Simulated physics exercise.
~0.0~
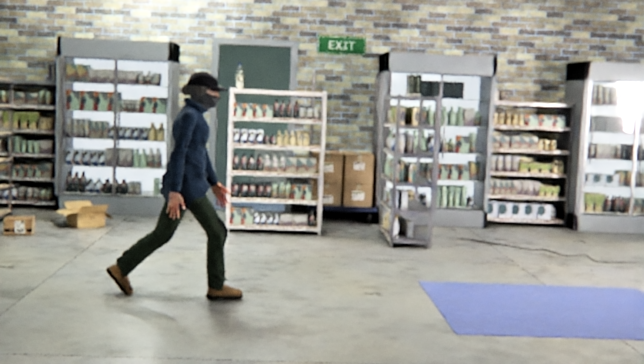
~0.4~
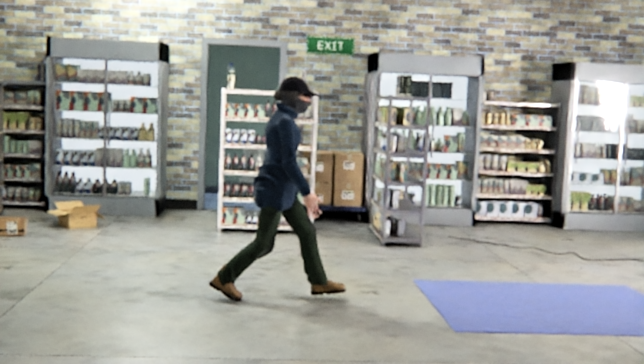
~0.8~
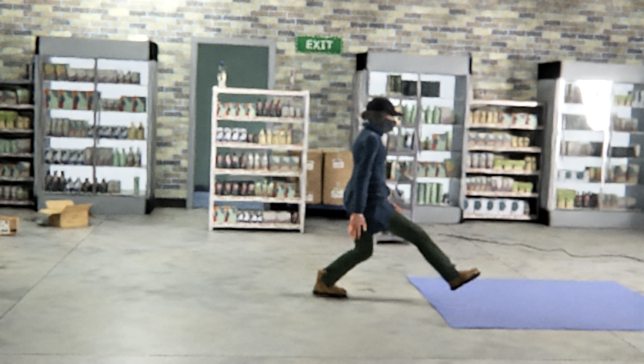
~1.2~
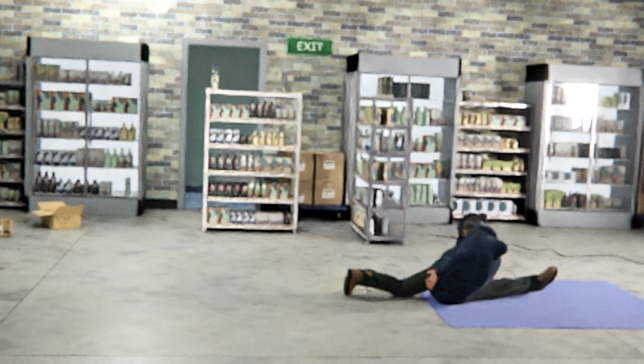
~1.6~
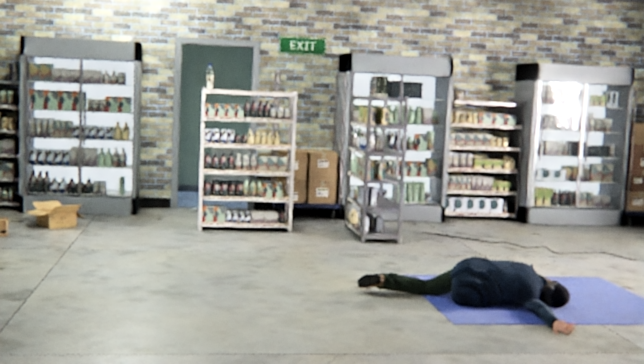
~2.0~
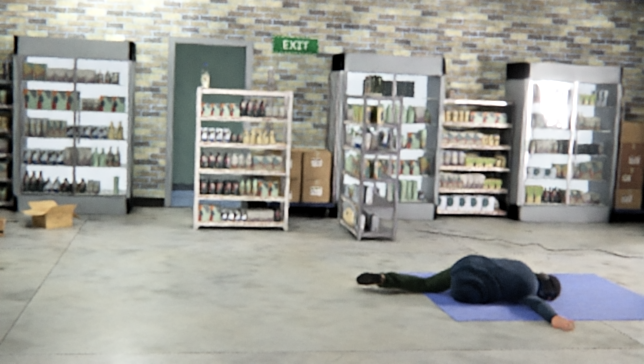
Shop floor with stocked shelves, a person in a dark cap walking right, falling onto a blue mat and lying still.
